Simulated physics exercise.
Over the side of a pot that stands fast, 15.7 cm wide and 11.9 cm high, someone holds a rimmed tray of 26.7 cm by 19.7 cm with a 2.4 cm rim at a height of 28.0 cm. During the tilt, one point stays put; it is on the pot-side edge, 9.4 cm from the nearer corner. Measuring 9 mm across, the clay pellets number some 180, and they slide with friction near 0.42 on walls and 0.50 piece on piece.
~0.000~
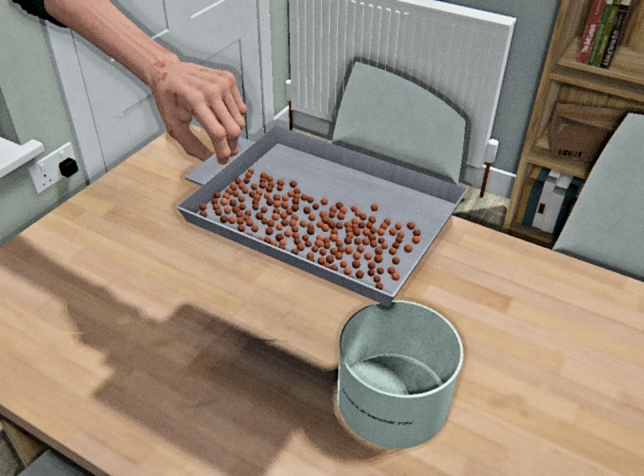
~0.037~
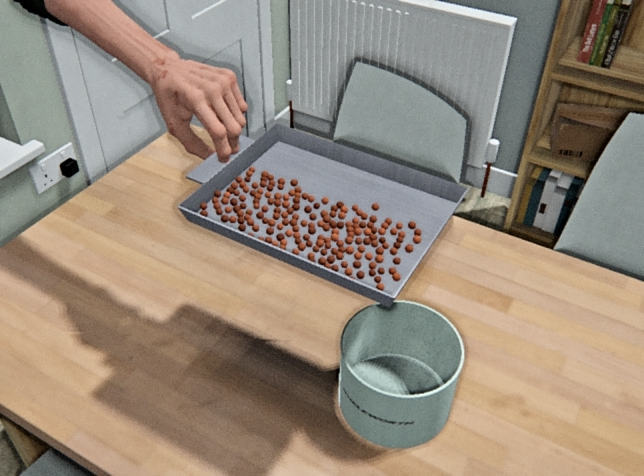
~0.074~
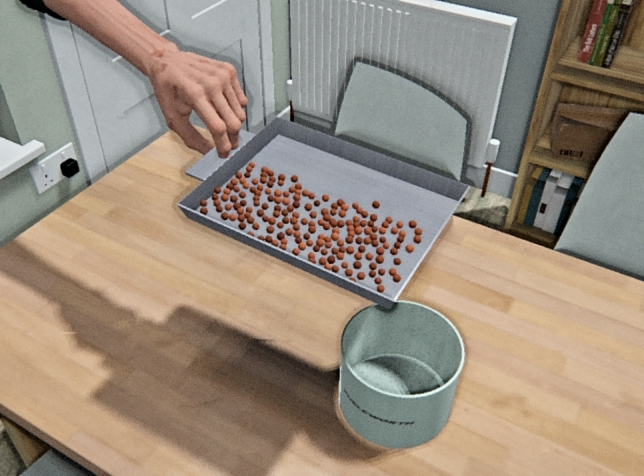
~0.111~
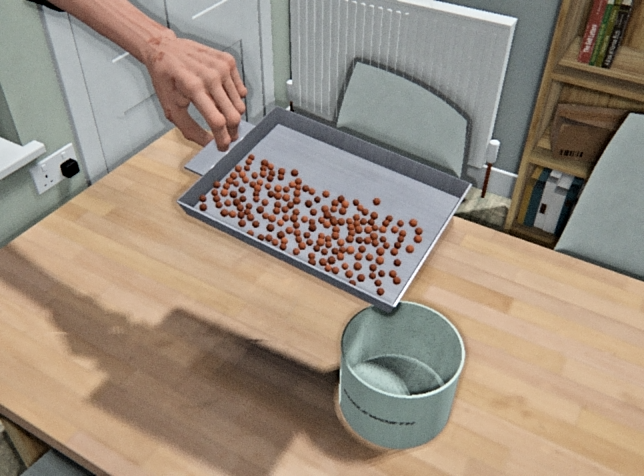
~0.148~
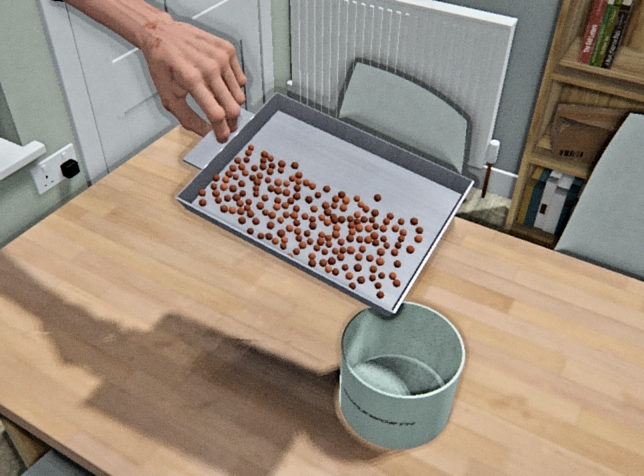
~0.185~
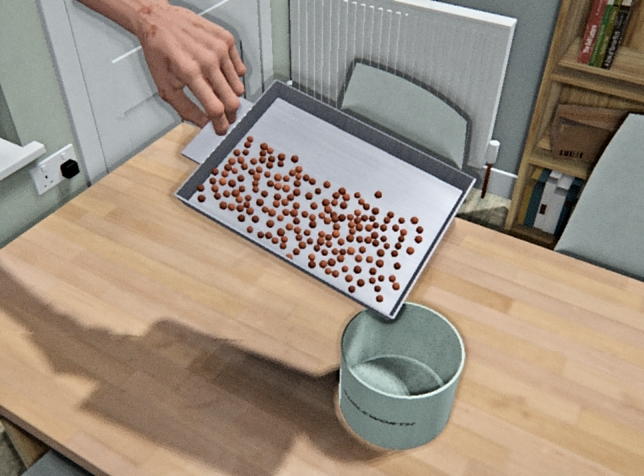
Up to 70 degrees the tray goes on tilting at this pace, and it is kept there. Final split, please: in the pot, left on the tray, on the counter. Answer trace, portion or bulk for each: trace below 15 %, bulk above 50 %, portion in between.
Pot: Trace. Tray: Bulk. Counter: Portion.
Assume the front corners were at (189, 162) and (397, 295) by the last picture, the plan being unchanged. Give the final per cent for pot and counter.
You'd end with pot at 0 and counter at 35.
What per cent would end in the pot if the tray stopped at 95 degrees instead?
The pot would get around 45 per cent.
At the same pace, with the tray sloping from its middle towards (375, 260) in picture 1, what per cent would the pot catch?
Some 0 per cent.
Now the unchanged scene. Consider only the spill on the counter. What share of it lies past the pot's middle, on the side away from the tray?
About 80 per cent.
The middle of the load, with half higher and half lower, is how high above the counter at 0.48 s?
The halfway mark sits at about 30 cm.
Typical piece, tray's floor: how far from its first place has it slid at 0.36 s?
Around 3 centimetres.
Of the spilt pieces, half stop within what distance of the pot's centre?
Roughly 16 cm from the centre.
Then, at 0.36 s, tilt 46 degrees; the tray holds 100 %, the pot 0 %.
Then, at 0.48 s, tilt 64 degrees; the tray holds 100 %, the pot 0 %.
After 0.73 s, tilt 70 degrees; the tray holds 90 %, the pot 0 %.
In the end, at 2.0 s, pot 0 %, tray 75 %, counter 25 %.
